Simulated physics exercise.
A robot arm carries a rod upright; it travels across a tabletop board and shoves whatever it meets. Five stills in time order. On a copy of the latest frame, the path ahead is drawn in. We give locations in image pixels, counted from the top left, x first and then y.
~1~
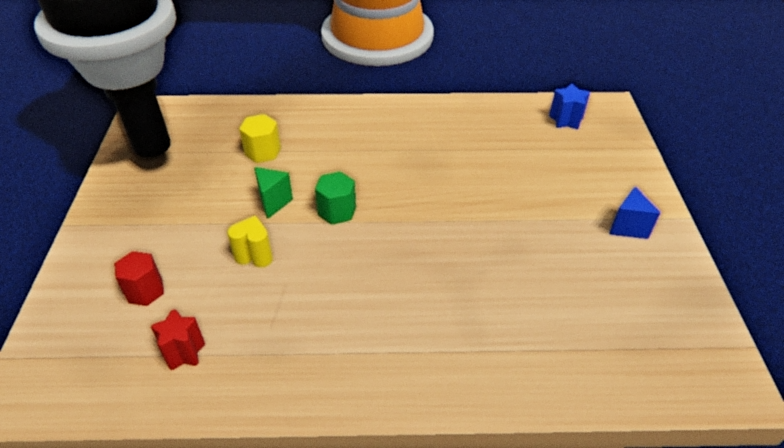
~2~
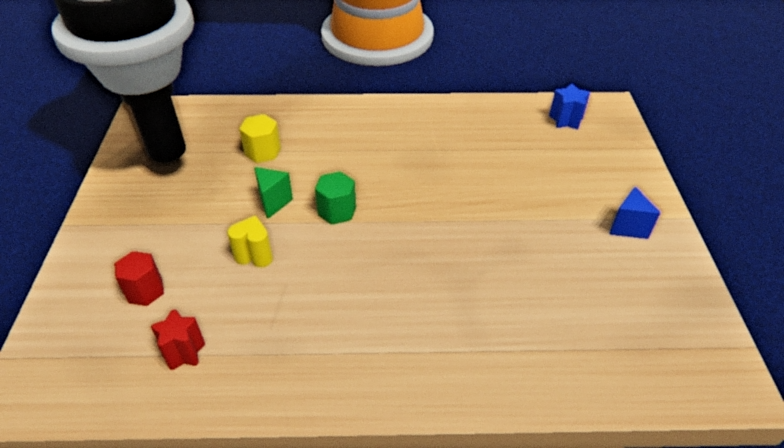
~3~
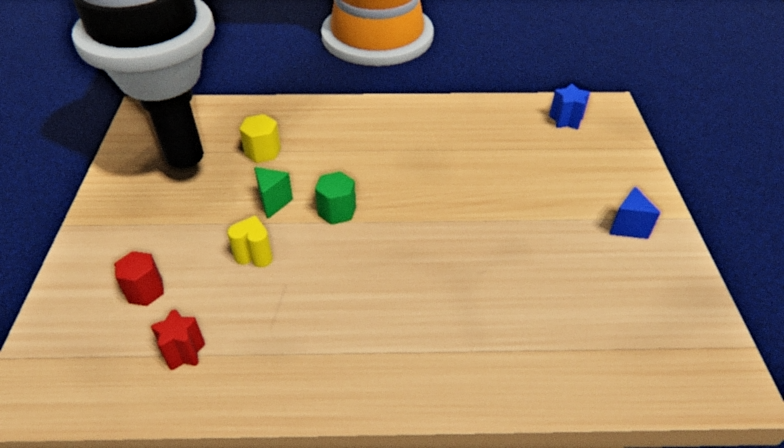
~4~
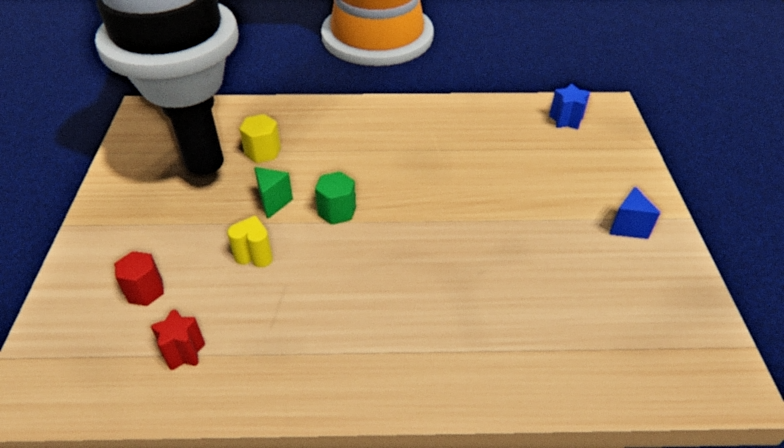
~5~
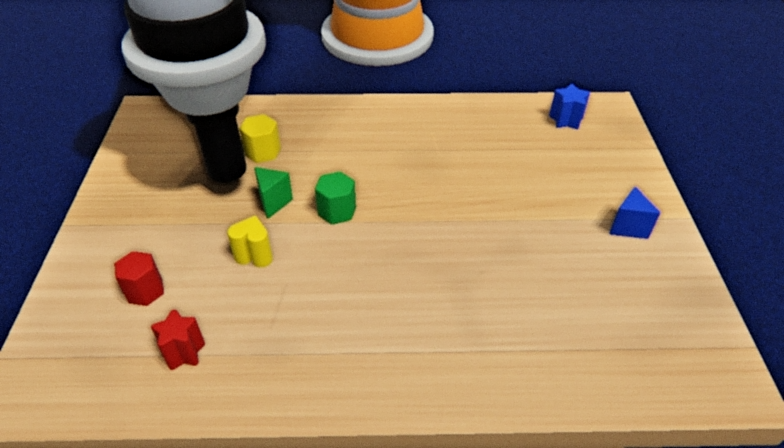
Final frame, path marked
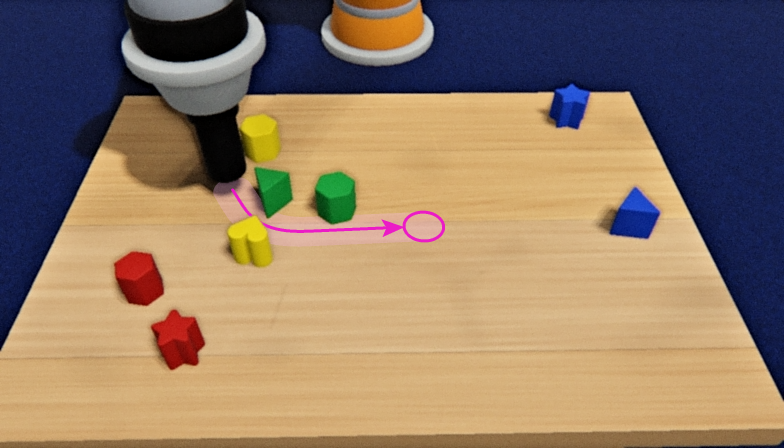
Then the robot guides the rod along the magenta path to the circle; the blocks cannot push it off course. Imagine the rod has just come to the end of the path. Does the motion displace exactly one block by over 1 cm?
That would be a no.
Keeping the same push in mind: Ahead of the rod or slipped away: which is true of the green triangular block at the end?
It is gone from the front.
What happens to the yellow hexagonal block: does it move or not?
At the end of the path, the yellow hexagonal block remains in its old spot.
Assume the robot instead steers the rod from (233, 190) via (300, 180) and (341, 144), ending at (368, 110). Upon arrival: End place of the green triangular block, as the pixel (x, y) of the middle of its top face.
Answer: (291, 176).
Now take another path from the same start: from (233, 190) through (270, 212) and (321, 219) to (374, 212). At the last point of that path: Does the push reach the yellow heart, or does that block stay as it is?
Here's my answer: The yellow heart remains in position.
Path on the board, from (233, 190) through (272, 228) and (348, 230) to (424, 226).
The first path, step by step. One third of the way, rod at (270, 210); green triangular block at (285, 181), turned 55° anticlockwise.
Two thirds of the way, rod at (349, 211); green triangular block at (287, 181), turned 65° anticlockwise; green hexagonal block at (357, 175), turned 45° anticlockwise.
At the end, rod at (425, 208); yellow heart in place; yellow hexagonal block in place; green triangular block at (287, 181), turned 65° anticlockwise; green hexagonal block at (358, 175), turned 50° anticlockwise.
